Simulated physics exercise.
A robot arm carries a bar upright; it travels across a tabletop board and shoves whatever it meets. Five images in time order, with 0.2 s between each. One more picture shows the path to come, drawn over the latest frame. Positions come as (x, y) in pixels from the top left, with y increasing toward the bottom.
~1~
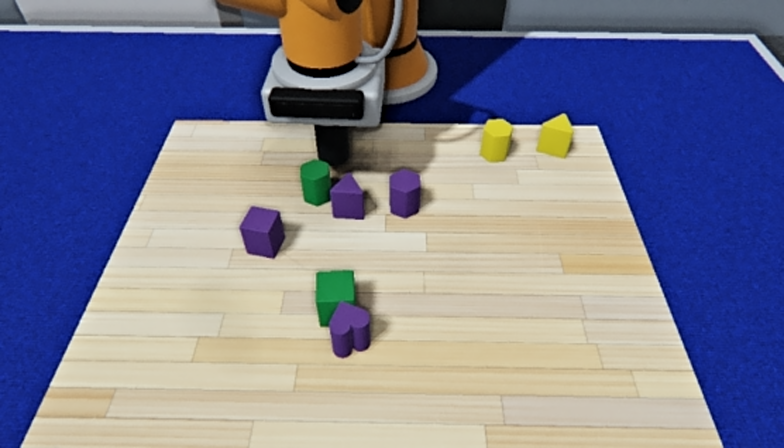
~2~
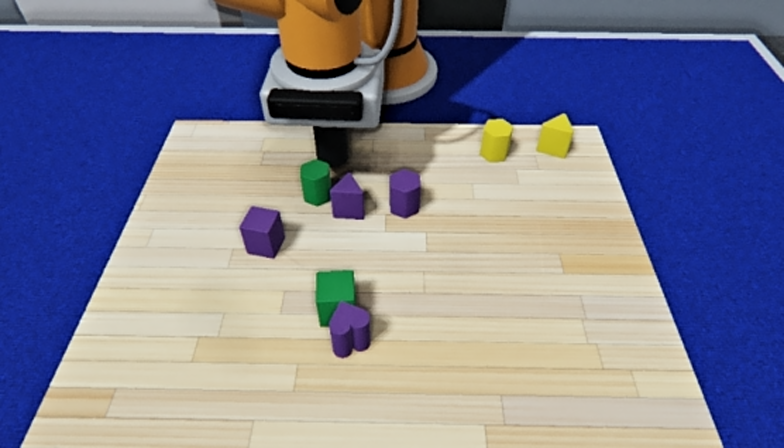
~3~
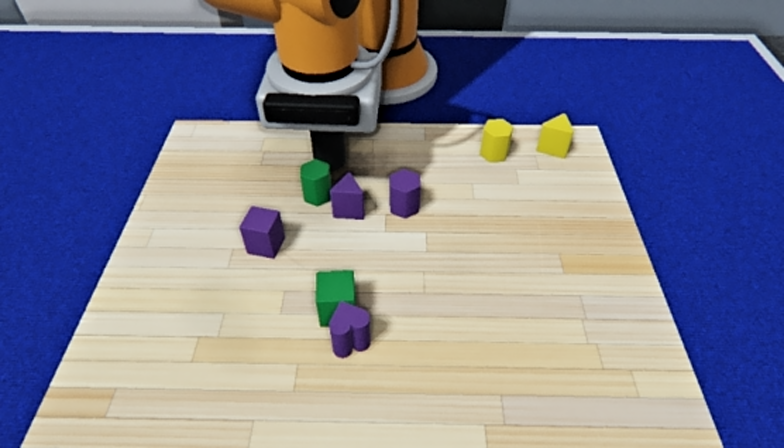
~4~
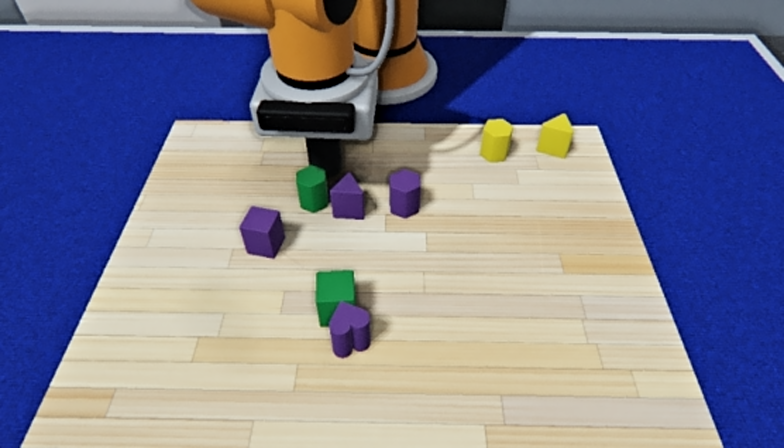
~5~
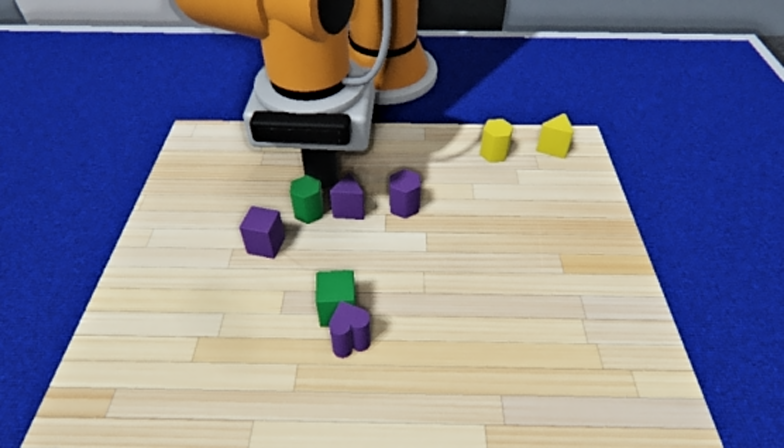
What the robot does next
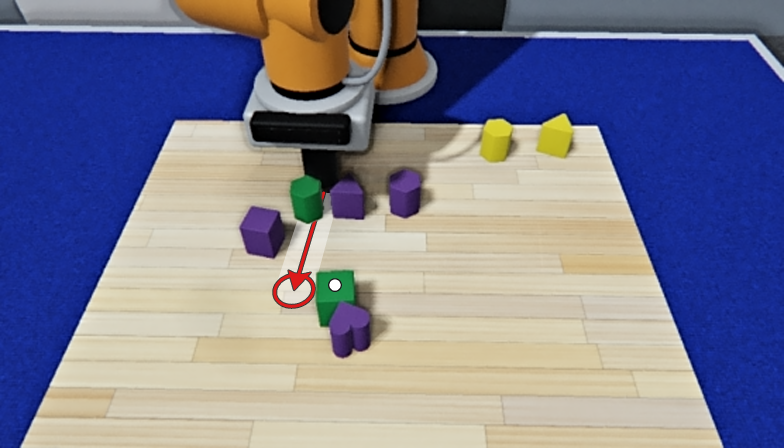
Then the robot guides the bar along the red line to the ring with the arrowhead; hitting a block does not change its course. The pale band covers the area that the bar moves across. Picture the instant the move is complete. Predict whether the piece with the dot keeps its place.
The piece with the dot will stay where it stands.
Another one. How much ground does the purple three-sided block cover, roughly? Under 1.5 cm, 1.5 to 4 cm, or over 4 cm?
Moves under 1.5 cm.
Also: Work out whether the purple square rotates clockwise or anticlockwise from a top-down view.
The answer is clockwise.
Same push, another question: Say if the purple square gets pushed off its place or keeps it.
Answer: Moved.
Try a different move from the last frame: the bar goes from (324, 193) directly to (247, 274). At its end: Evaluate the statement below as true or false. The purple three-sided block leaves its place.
The statement is false.
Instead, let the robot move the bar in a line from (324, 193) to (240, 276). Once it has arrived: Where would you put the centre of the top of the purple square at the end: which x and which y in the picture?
The centre of its top face lies at (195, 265).
The drawn path runs from (324, 193) to (294, 290); the dot is on the green square.
What follows on the original path. One third of the way, bar (312, 207); purple square (254, 224), turned 30° clockwise; green six-sided block (292, 217).
Two thirds of the way, bar (302, 240); purple square (250, 230), turned 70° clockwise; green six-sided block (276, 251), turned 20° clockwise.
At the end, bar (291, 276); purple square (250, 230), turned 70° clockwise; green six-sided block (252, 282), turned 65° clockwise; green square not moved; purple three-sided block not moved.
